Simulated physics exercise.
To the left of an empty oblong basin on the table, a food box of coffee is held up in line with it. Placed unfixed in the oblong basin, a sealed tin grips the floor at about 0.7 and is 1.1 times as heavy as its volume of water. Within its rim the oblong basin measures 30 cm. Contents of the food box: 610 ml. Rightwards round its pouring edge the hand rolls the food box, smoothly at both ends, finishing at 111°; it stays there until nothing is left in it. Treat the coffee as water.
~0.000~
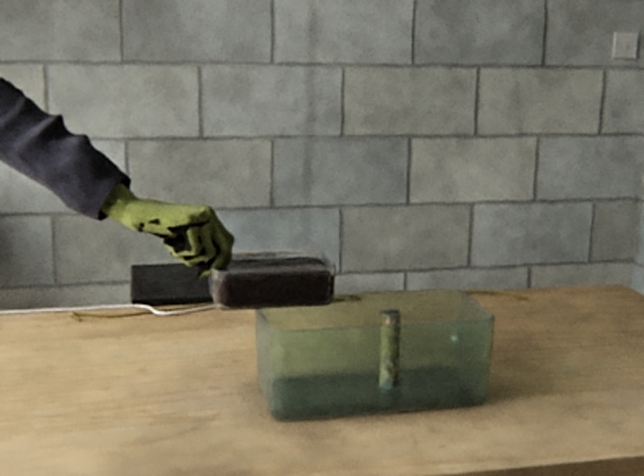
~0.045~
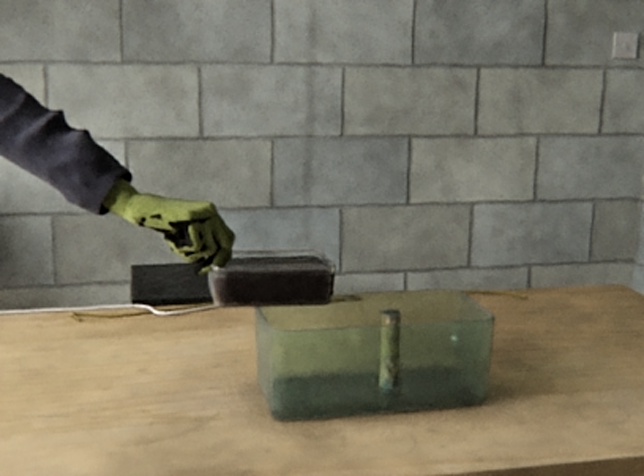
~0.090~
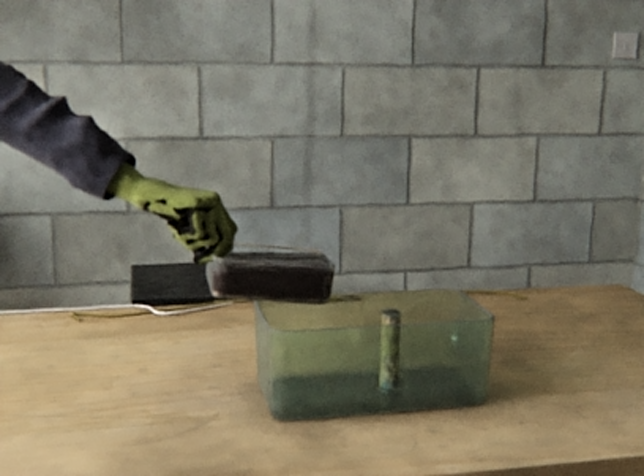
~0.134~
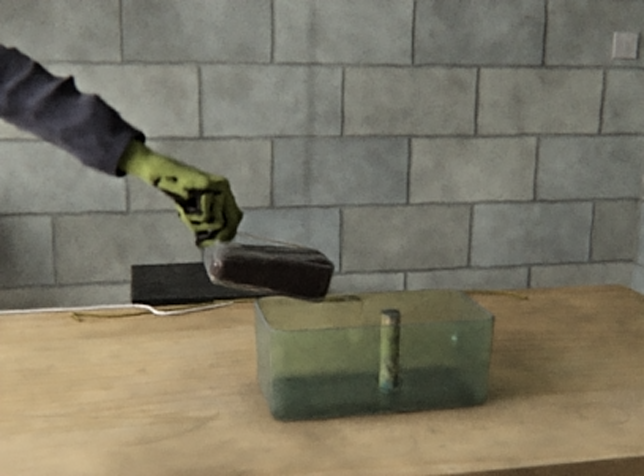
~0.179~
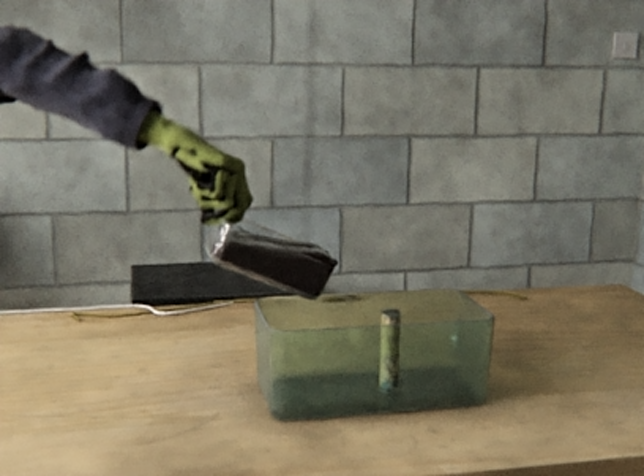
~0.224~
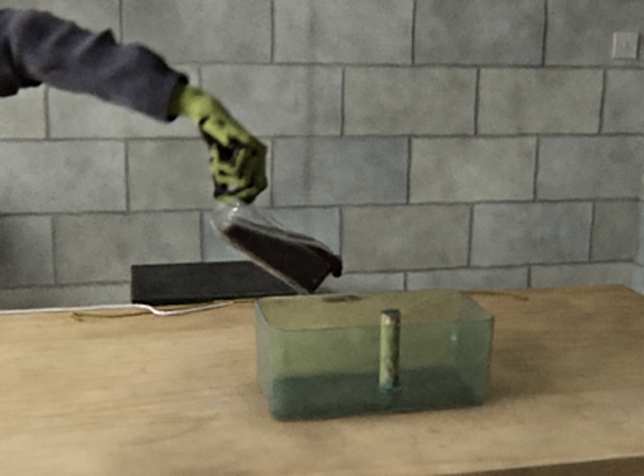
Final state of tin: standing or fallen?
Standing.
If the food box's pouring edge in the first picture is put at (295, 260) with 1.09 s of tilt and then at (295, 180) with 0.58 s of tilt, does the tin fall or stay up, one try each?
In the first try it remains standing; in the second it remains standing.
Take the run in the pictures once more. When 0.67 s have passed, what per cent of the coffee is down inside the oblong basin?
I reckon close to 92 per cent.
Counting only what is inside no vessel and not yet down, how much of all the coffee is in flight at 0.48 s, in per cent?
Around 50 in a hundred.
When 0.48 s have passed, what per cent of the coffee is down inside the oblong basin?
Roughly 38 percent of it.
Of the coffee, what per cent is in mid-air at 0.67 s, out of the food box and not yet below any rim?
7 per cent or so.
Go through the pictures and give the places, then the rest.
In the first picture, it leans 0°; its right rim is at (328, 260); the coffee meets the walls at (213, 269) and (325, 264); the oblong basin's rim runs from (262, 316) to (476, 305); the tin's top is at (391, 316).
In the second picture, it leans 2°; its right rim is at (328, 260); the coffee meets the walls at (212, 267) and (325, 263).
In the third picture, it leans 6°; its right rim is at (328, 260); the coffee meets the walls at (212, 261) and (326, 259).
In the fourth picture, it leans 14°; its right rim is at (327, 260); the coffee meets the walls at (211, 250) and (326, 255); 1 per cent is over the edge.
In the fifth picture, it leans 24°; its right rim is at (327, 261); the coffee meets the walls at (213, 235) and (318, 250); 4 per cent is over the edge.
In the sixth picture, it leans 36°; its right rim is at (326, 261); the coffee meets the walls at (215, 218) and (306, 240); 9 per cent is over the edge.
Then, 0.48 s in, the tilt is 103° and 11 per cent is still to pour; the tin stands where it began.
Then, 0.67 s in, the tilt is 111° and 1 per cent is still to pour; the tin stands where it began.
Then, 0.87 s in, the tilt is 111° and 0 per cent is still to pour; the tin stands where it began.
Then, 1.08 s in, the tilt is 111° and 0 per cent is still to pour; the tin stands where it began.
Finally, the tin stands where it began.
